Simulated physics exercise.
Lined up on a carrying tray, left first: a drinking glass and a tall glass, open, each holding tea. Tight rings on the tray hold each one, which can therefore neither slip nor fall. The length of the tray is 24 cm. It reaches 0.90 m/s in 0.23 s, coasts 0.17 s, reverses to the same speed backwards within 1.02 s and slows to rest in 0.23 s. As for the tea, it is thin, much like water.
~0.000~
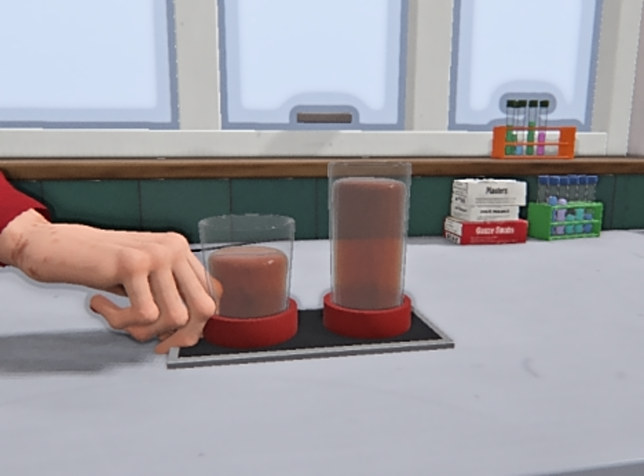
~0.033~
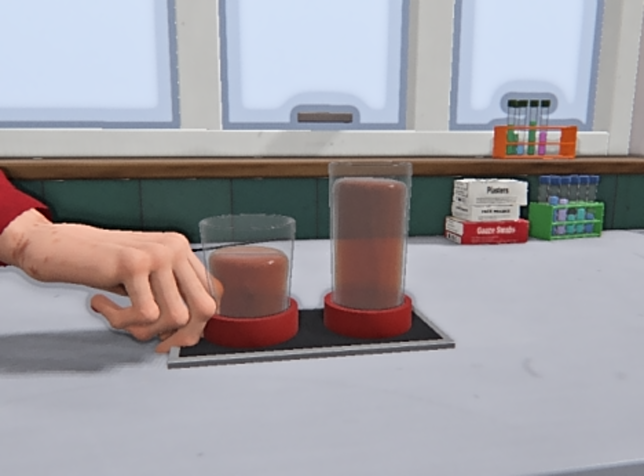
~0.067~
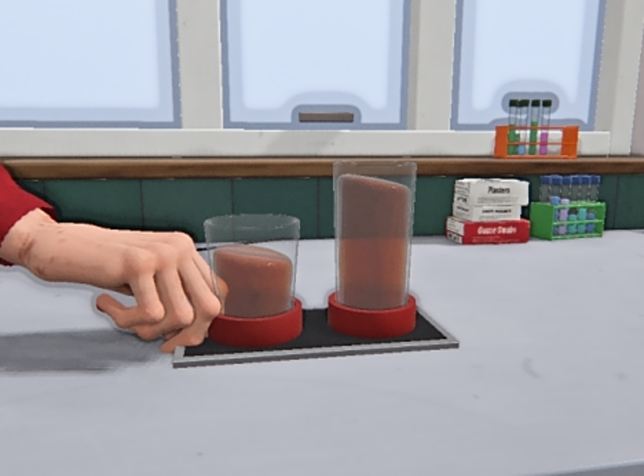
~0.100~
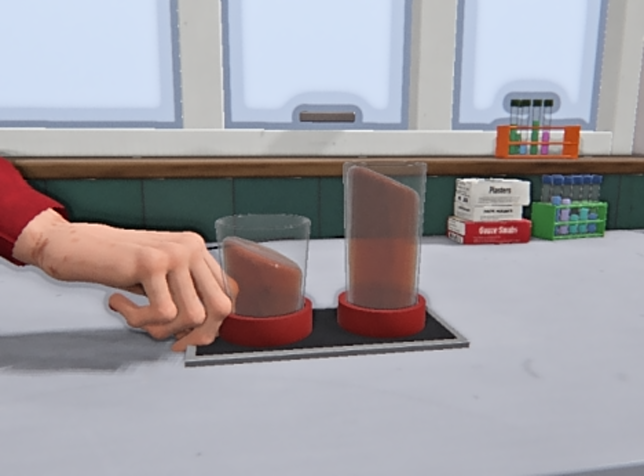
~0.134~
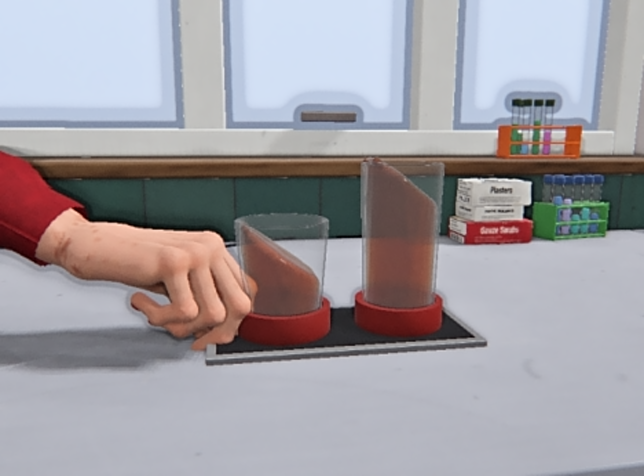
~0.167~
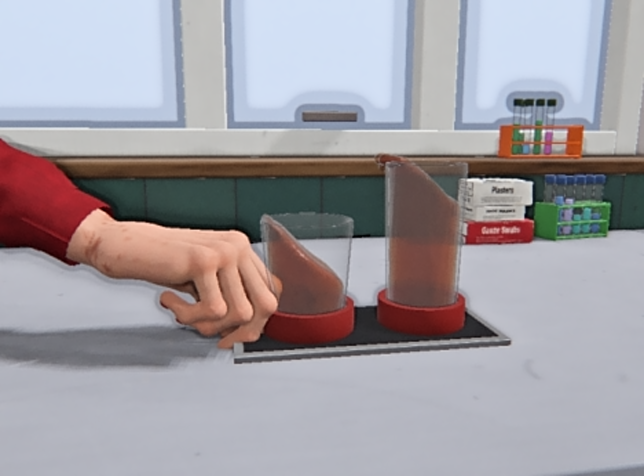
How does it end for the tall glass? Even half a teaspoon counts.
It ends up short some liquid.
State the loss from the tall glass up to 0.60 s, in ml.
My guess would be around 6 ml.
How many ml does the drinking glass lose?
About 0 ml.
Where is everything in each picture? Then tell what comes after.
In the first frame, it has moved 0.0 cm; in the drinking glass the surface runs from (208, 254) to (286, 252), rim (293, 223); in the tall glass the surface runs from (332, 181) to (401, 182), rim (407, 166); the tea in the tall glass stands 15 mm below the rim.
In the second frame, it has moved 0.1 cm; in the tall glass the surface runs from (333, 181) to (402, 182).
In the third frame, it has moved 0.4 cm; in the tall glass the surface runs from (337, 177) to (406, 186).
In the fourth frame, it has moved 1.3 cm; in the tall glass the surface runs from (347, 166) to (415, 190).
In the fifth frame, it has moved 3.0 cm; in the tall glass the surface runs from (366, 164) to (432, 199).
In the sixth frame, it has moved 5.2 cm; in the drinking glass the surface runs from (263, 219) to (338, 272); in the tall glass the surface runs from (388, 163) to (454, 198).
Then, 0.60 s in, the tray moves at 0.73 m/s; losses from the left are 0, 6 ml.
Then, 1.03 s in, the tray moves at 0.33 m/s; losses from the left are 0, 6 ml.
Then, 1.47 s in, the tray moves at 0.82 m/s; losses from the left are 0, 6 ml.
Then, 1.90 s in, the tray moves at 0.00 m/s; losses from the left are 0, 14 ml.
Finally, losses from the left are 0, 14 ml.
